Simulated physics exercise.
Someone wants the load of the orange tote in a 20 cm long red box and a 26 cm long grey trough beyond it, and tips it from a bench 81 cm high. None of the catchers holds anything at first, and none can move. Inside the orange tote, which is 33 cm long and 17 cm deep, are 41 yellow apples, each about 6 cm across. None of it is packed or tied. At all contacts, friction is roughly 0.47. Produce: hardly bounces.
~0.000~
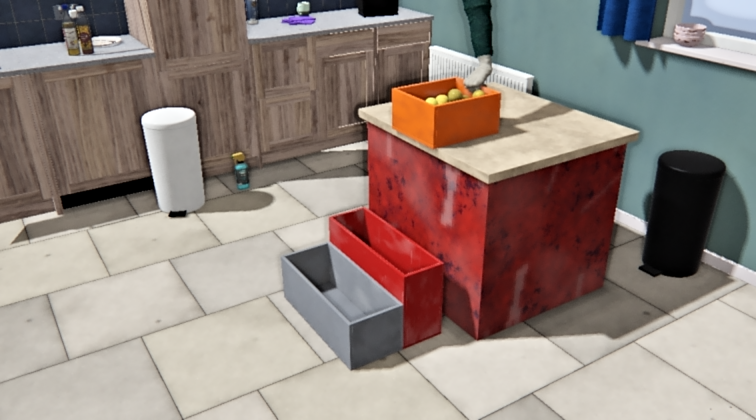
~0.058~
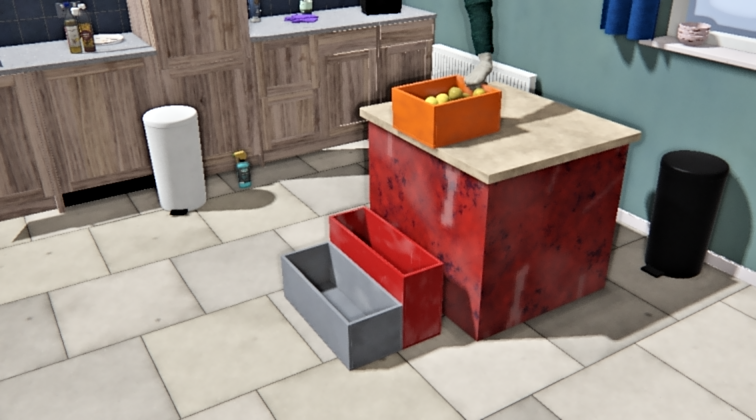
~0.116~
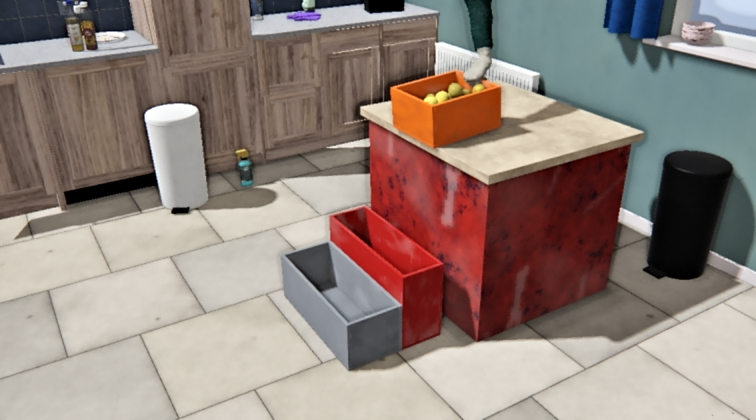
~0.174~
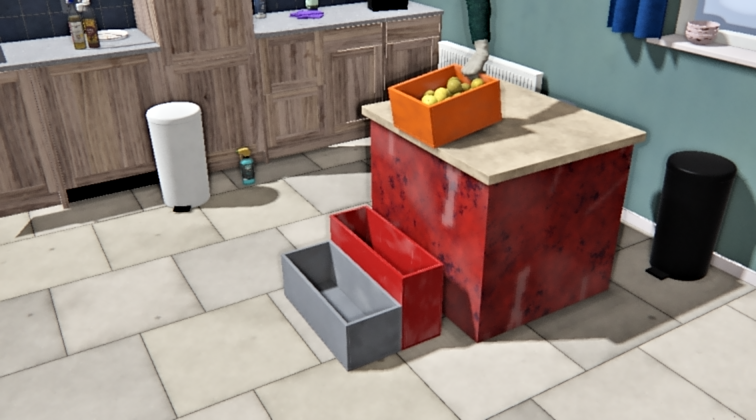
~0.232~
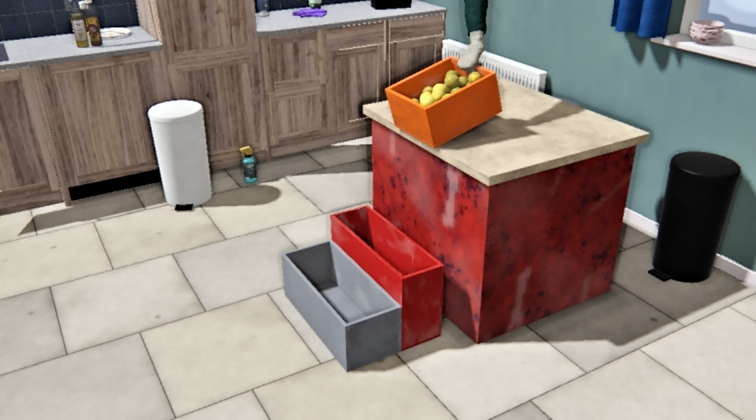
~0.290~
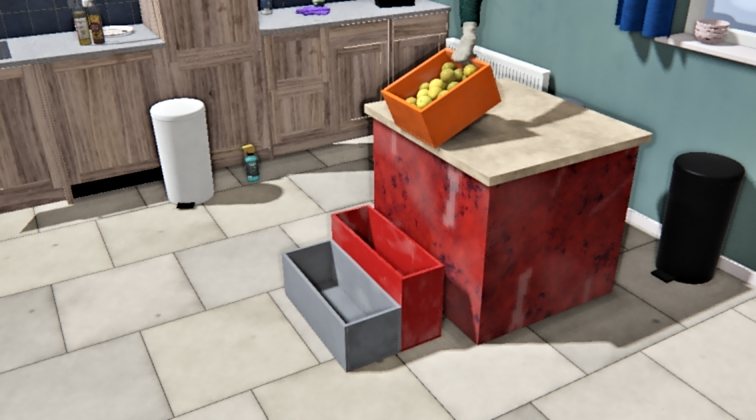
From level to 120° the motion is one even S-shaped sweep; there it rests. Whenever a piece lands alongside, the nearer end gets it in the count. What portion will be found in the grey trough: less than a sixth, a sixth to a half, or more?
Expect more than one piece in two.
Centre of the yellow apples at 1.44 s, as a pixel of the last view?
(335, 317).
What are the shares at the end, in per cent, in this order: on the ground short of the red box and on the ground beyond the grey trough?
Roughly 0 and 15 per cent.
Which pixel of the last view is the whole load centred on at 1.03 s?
Centre: Approx. (356, 172).
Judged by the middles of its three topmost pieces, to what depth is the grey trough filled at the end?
14 cm or thereabouts.
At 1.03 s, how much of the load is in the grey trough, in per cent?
Estimate for then: Some 10 percent.
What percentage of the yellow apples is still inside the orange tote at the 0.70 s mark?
Around 100 in a hundred is still inside.
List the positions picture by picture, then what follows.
In the first picture (places track the rim corner closest to us here), orange tote (436, 106); grey trough (351, 323); tipped 0°; all still inside.
Orange tote (436, 105); tipped 1°, in the second picture.
Orange tote (434, 105); tipped 4°, in the third picture.
Orange tote (431, 106); tipped 9°, in the fourth picture.
Orange tote (427, 107); tipped 16°, in the fifth picture.
Orange tote (423, 110); grey trough (347, 325); tipped 24°; all still inside, in the sixth picture.
After 0.47 s, tilt 53°; 41 still in the orange tote.
After 0.70 s, tilt 92°; 41 still in the orange tote.
After 1.03 s, tilt 120°; 12 still in the orange tote, 4 in the grey trough, 1 on the ground beyond the grey trough and 24 in the air.
Final count (at 1.44 s), 34 in the grey trough and 7 on the ground beyond the grey trough. Asked share, 34 of 41, 83 per cent.
